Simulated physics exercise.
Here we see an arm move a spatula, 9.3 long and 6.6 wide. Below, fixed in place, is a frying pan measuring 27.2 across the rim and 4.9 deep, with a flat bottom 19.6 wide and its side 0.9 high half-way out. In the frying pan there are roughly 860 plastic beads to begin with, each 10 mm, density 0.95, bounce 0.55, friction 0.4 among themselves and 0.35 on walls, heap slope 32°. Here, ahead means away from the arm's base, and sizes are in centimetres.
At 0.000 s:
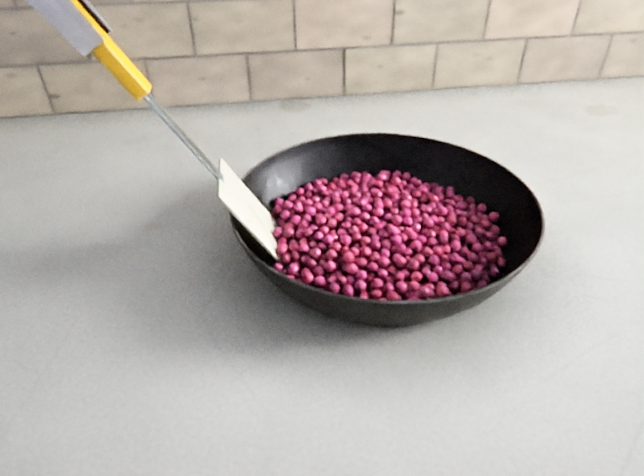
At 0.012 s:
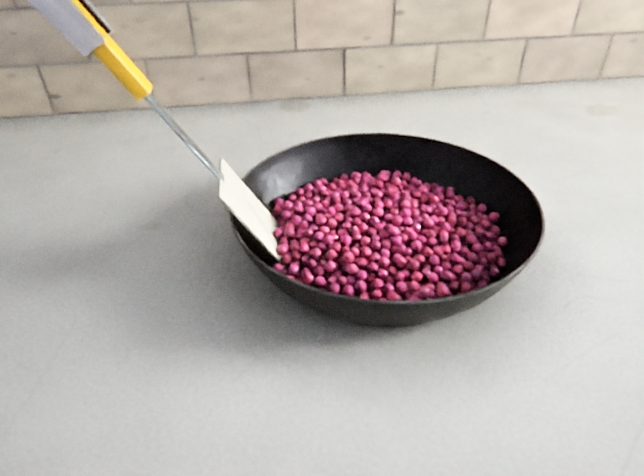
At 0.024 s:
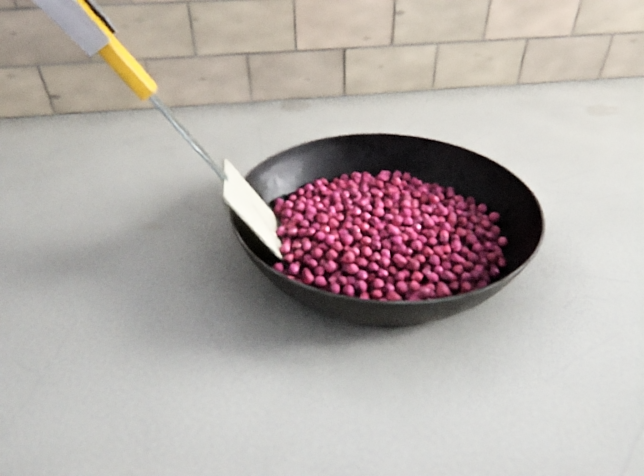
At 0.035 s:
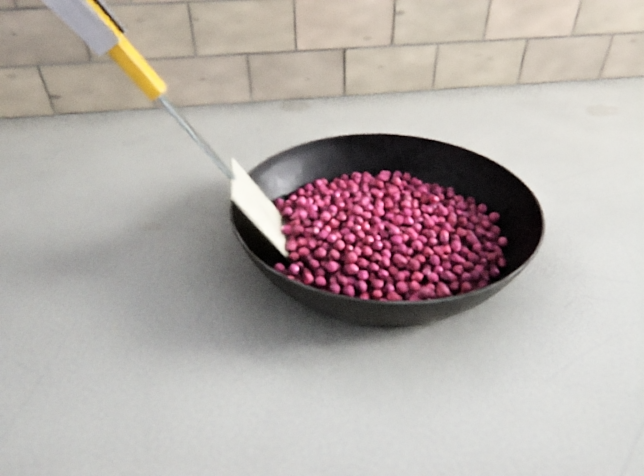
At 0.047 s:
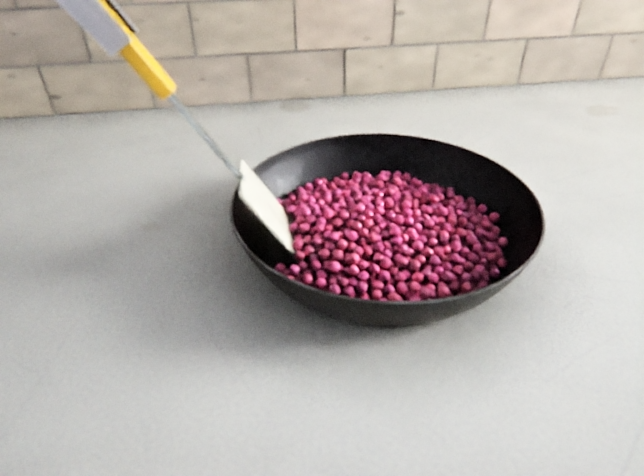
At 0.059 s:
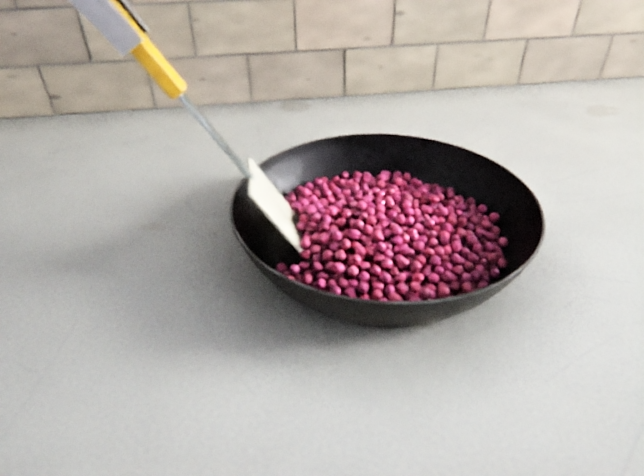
On a grey countertop before a tiled wall, a black frying pan holds a heap of small purplish-pink beads, with a white spatula on a yellow-and-grey arm resting inside its left edge. The spatula slides a short way to the right against the beads, nudging those nearest it, while the pan stays still.
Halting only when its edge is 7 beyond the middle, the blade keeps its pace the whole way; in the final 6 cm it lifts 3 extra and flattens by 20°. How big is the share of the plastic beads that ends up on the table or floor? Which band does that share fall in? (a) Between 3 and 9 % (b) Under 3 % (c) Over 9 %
(b) Under 3 %.
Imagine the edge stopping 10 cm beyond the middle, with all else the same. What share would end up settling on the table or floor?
About 5 %.
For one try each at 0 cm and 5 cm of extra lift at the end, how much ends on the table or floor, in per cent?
0 and 0 per cent.
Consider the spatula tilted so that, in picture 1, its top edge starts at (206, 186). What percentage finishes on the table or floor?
Roughly 0%.
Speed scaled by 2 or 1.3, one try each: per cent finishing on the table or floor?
Roughly 10 % and roughly 0 %.
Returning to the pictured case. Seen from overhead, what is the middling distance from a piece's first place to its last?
About 2 cm.
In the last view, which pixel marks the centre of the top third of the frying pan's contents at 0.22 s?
(419, 212).
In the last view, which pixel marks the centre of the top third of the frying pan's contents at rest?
Roughly (464, 209).
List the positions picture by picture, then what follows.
Spatula top edge at (219, 176), sloping 59°; upper third of the load around (379, 223), from x 270 to 500, top at y 175; 857 in the frying pan, in the first frame.
Spatula top edge at (220, 176), sloping 59°; upper third of the load around (379, 223), from x 270 to 505, top at y 175, in the second frame.
Spatula top edge at (223, 176), sloping 59°; upper third of the load around (377, 225), from x 270 to 505, top at y 175, in the third frame.
Spatula top edge at (231, 176), sloping 59°; upper third of the load around (375, 224), from x 270 to 505, top at y 175, in the fourth frame.
Spatula top edge at (240, 175), sloping 59°; upper third of the load around (372, 223), from x 270 to 505, top at y 175, in the fifth frame.
Spatula top edge at (249, 175), sloping 59°; upper third of the load around (374, 223), from x 275 to 505, top at y 175; 857 in the frying pan, in the sixth frame.
By 0.14 s, sloping 59°, highest piece 5 above the table; 857 in the frying pan.
By 0.22 s, sloping 52°, highest piece 6 above the table; 857 in the frying pan.
By 0.46 s, sloping 39°, highest piece 6 above the table; 857 in the frying pan.
By 1.51 s, sloping 39°, highest piece 5 above the table; 857 in the frying pan.
Final count, 857 in the frying pan. That is 0 % on the table or floor.
